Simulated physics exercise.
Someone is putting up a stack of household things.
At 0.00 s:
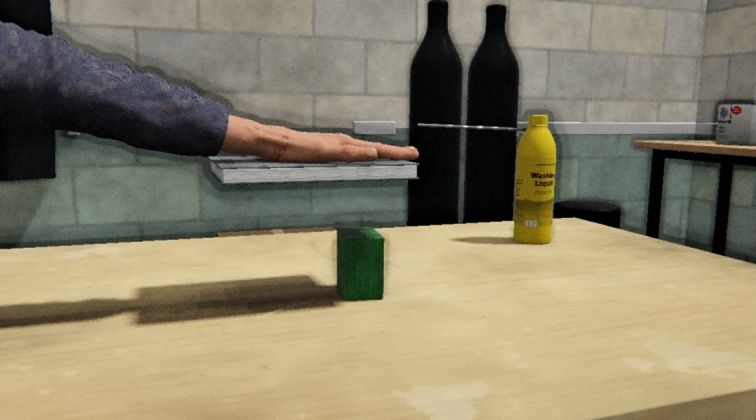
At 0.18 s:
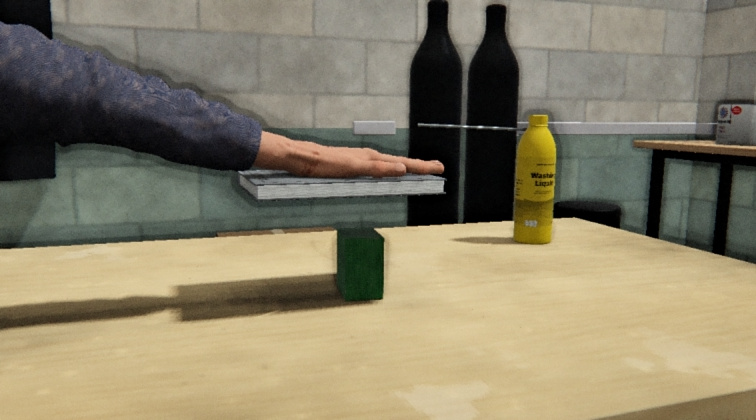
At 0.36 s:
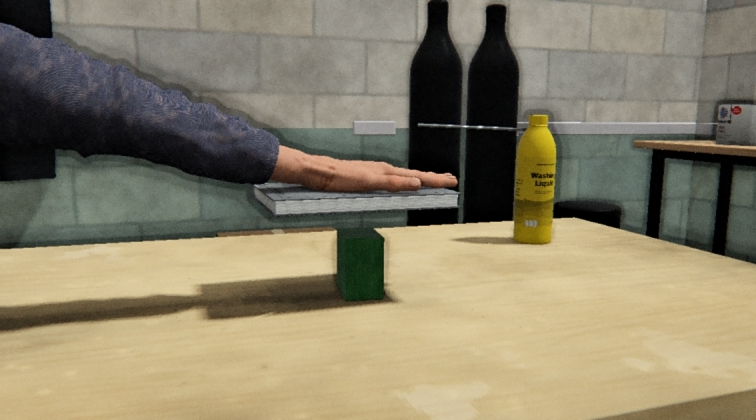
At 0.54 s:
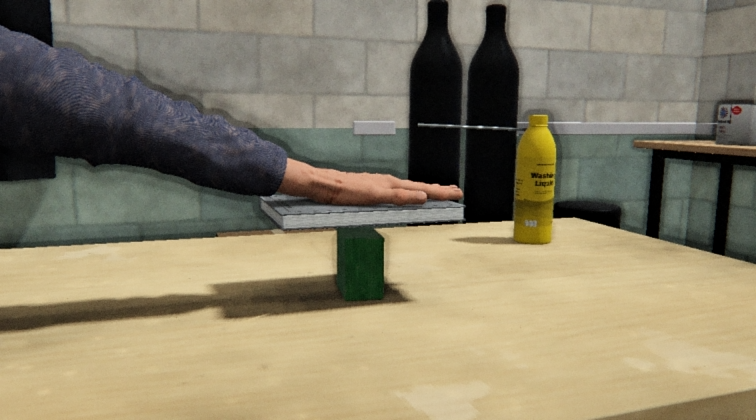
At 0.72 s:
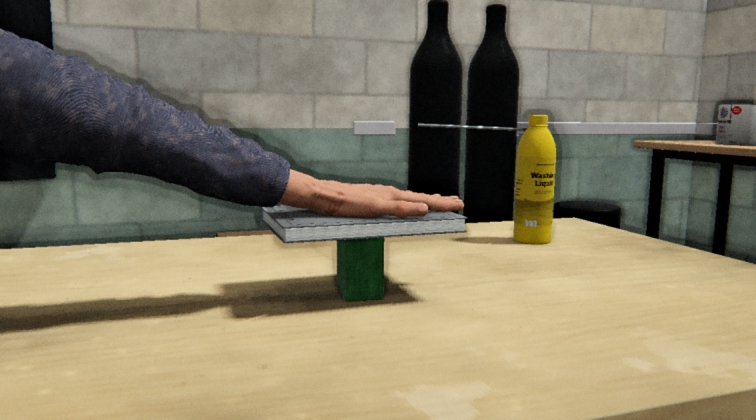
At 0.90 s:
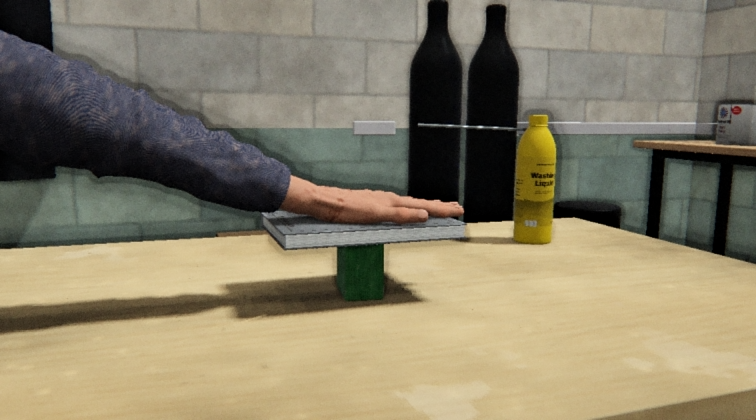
At first, a hand holds a grey book above and slightly left of a green block on a wooden table, with a yellow bottle standing to the right. The hand moves the book rightward and down over the block, then lowers it onto the block's top, keeping hold of it.
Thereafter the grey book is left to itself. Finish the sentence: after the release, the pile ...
After the release, the pile stays upright.
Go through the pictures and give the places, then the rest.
In the first frame, on its way; grey book (309, 167); green block (360, 263).
In the second frame, on its way; grey book (337, 182); green block (360, 263).
In the third frame, on its way; grey book (352, 195); green block (360, 263).
In the fourth frame, on its way; grey book (358, 208); green block (360, 263).
In the fifth frame, on its way; grey book (360, 219); green block (360, 263).
In the sixth frame, set down, still held; grey book (360, 225); green block (360, 263).
After 1.10 s, no change.
After 1.50 s, grey book resting near (360, 225).
In the end (2.1 s), all 3 unmoved. At the end, from the last picture's camera, grey book near (360, 225). The pile holds.
